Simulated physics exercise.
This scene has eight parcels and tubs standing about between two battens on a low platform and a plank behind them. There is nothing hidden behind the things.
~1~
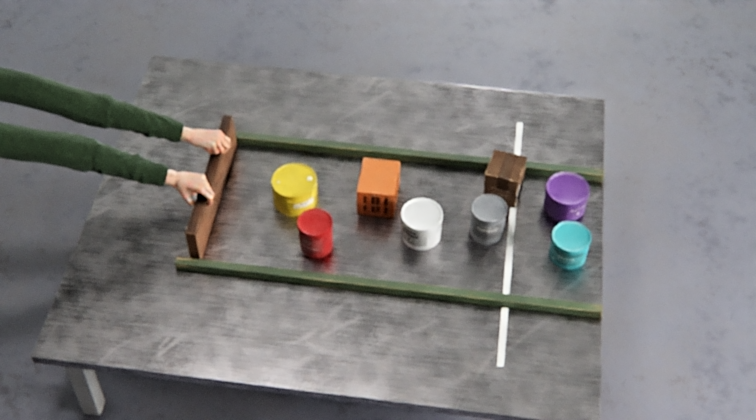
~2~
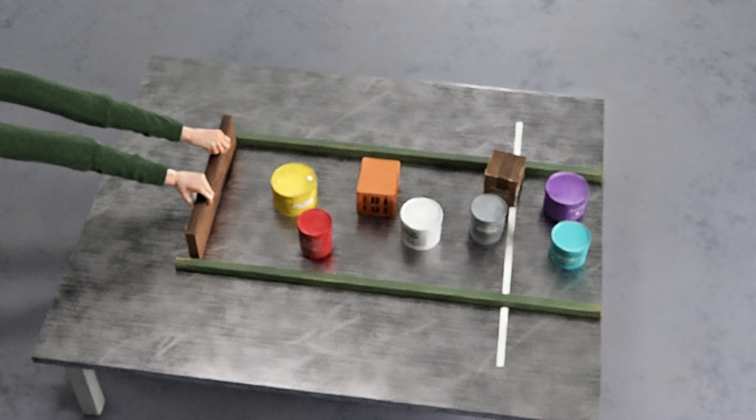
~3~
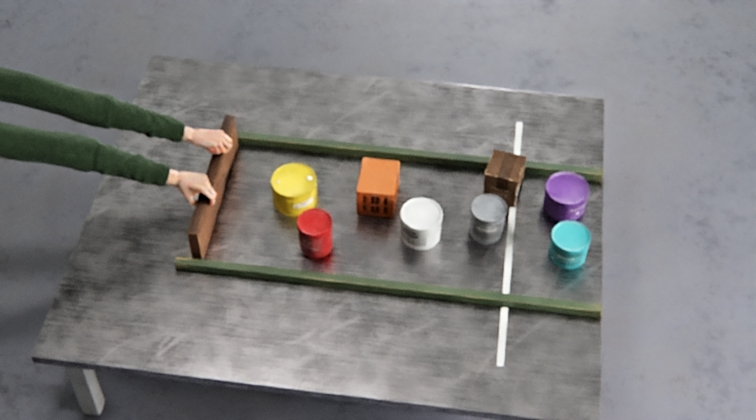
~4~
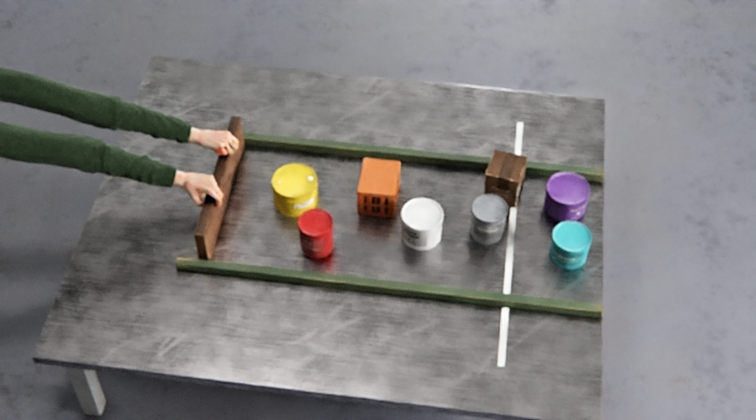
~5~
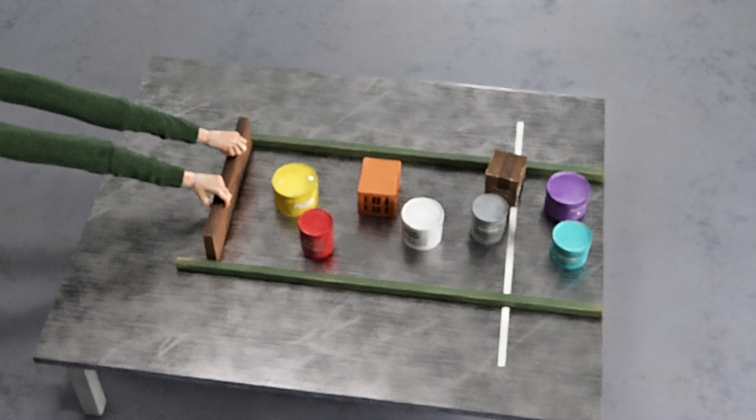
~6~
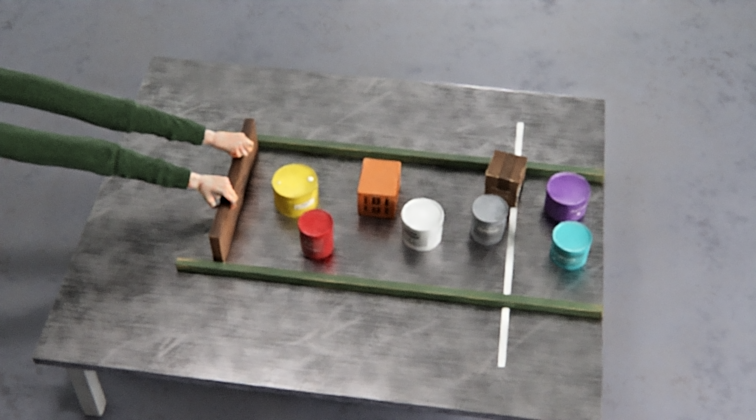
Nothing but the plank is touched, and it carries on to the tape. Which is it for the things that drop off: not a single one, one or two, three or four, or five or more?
Just one, or two at most, falls.
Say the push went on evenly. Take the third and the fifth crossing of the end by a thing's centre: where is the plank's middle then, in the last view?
I'd say close to (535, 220), then close to (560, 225).
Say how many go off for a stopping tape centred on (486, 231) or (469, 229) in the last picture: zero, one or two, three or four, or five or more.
In that order: None at all; none.
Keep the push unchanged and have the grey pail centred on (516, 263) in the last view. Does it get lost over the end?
In that case it never drops.
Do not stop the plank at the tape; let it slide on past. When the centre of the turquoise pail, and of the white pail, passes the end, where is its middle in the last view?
The middle would be close to (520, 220) and then close to (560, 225).
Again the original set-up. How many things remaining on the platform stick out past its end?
That'd be 1.
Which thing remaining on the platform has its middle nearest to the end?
The turquoise pail finishes nearest.
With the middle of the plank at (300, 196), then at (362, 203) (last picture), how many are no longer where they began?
1 by the first point, 3 by the second.
Soon after, none off yet; turquoise pail at rest near (570, 246); purple pail at rest near (567, 197); brown parcel at rest near (505, 179).
In the end, the number that fall off is one or two; gone, purple pail.
